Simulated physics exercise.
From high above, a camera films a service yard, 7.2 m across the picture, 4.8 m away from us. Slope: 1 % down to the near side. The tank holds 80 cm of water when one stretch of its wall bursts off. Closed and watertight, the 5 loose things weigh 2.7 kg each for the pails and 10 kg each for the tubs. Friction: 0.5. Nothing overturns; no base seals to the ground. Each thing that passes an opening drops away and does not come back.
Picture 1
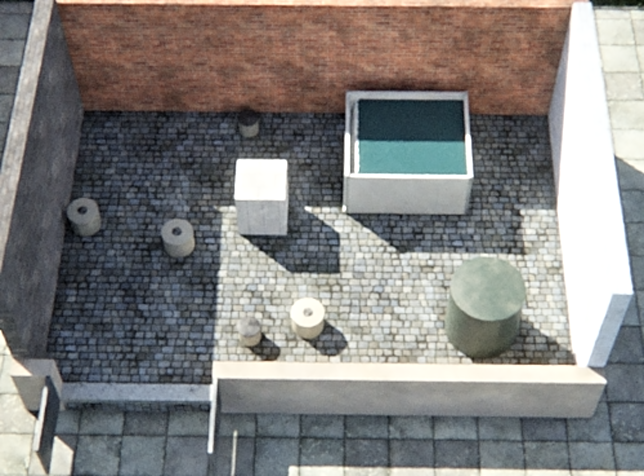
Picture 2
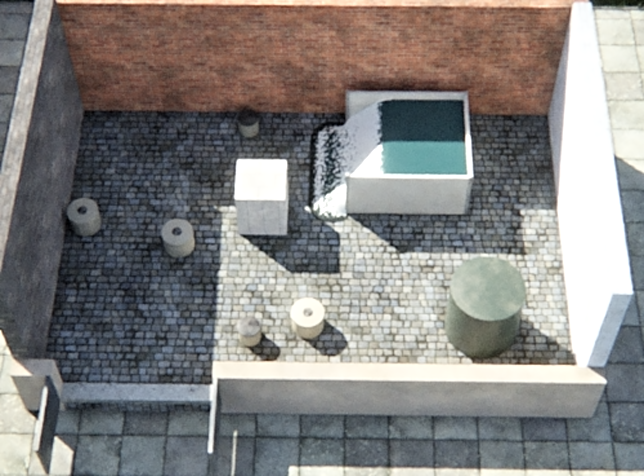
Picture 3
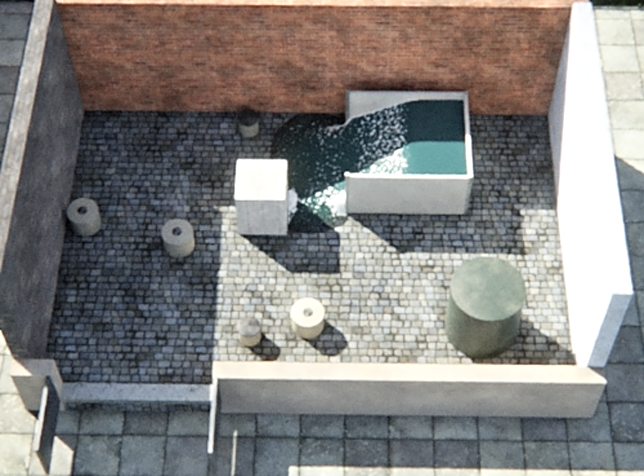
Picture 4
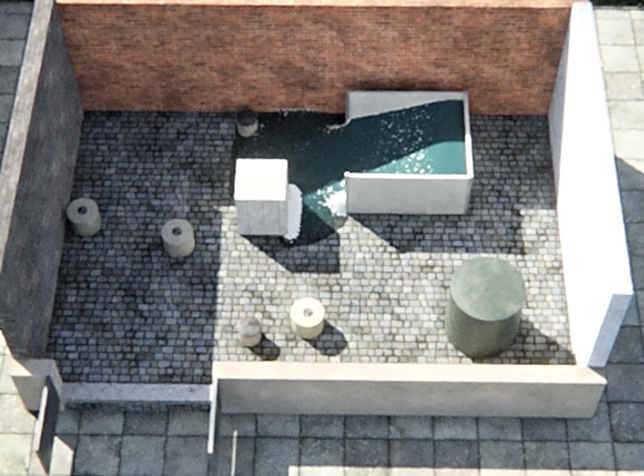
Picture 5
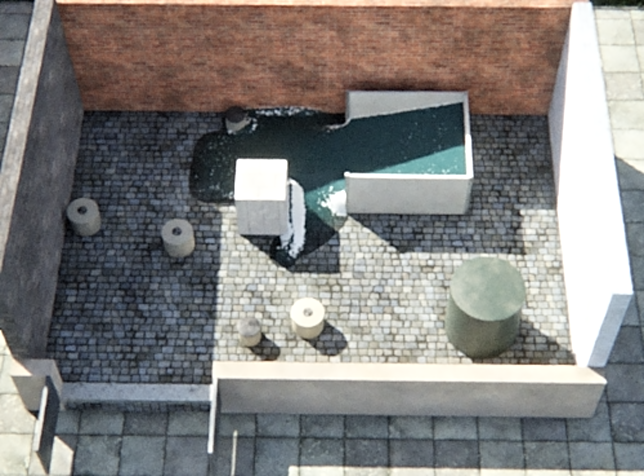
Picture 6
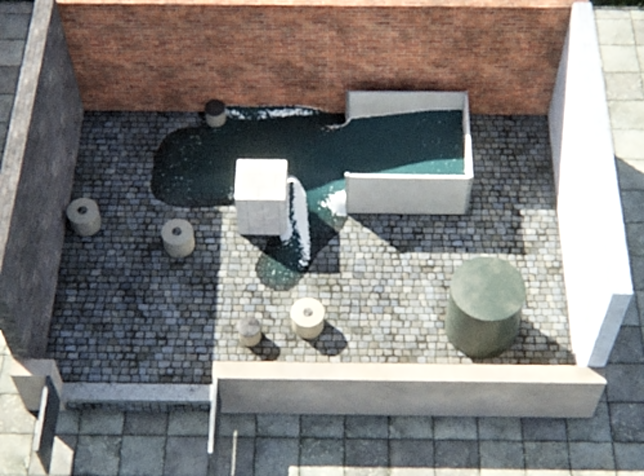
A white tank's left side burst open in a walled yard, and dark green water poured out, splashed around a pale block, spread left along the brick wall, and pushed a small dark pail leftward.
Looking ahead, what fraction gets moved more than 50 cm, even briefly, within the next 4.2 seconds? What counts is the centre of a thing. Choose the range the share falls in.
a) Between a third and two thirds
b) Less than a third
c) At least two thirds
c, at least two thirds.
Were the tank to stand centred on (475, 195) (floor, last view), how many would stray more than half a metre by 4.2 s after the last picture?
Then the count would be 4.
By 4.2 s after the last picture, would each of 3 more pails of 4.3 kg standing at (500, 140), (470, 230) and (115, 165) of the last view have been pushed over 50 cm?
In turn: Under, short of it, past it.
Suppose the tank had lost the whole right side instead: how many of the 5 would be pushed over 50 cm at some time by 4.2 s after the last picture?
Result: 4.
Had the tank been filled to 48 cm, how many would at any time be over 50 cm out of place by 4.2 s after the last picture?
Then 3 of them.
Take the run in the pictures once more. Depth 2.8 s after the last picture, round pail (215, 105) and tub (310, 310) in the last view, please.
First about 19 cm, second about 6 cm.
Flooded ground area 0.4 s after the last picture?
Wet: Near 12 m2.
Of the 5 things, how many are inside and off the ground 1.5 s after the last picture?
At that time the total is 2.
Then, 0.4 s after the last picture 1 of 5 are over 50 cm from their spots; 1 afloat.
Then, 1.5 s after the last picture 4 of 5 are over 50 cm from their spots; 2 afloat.
Then, 2.8 s after the last picture 4 of 5 are over 50 cm from their spots; 1 afloat.
Then, 4.2 s after the last picture 5 of 5 are over 50 cm from their spots, and 5 have been at some point; 1 afloat.
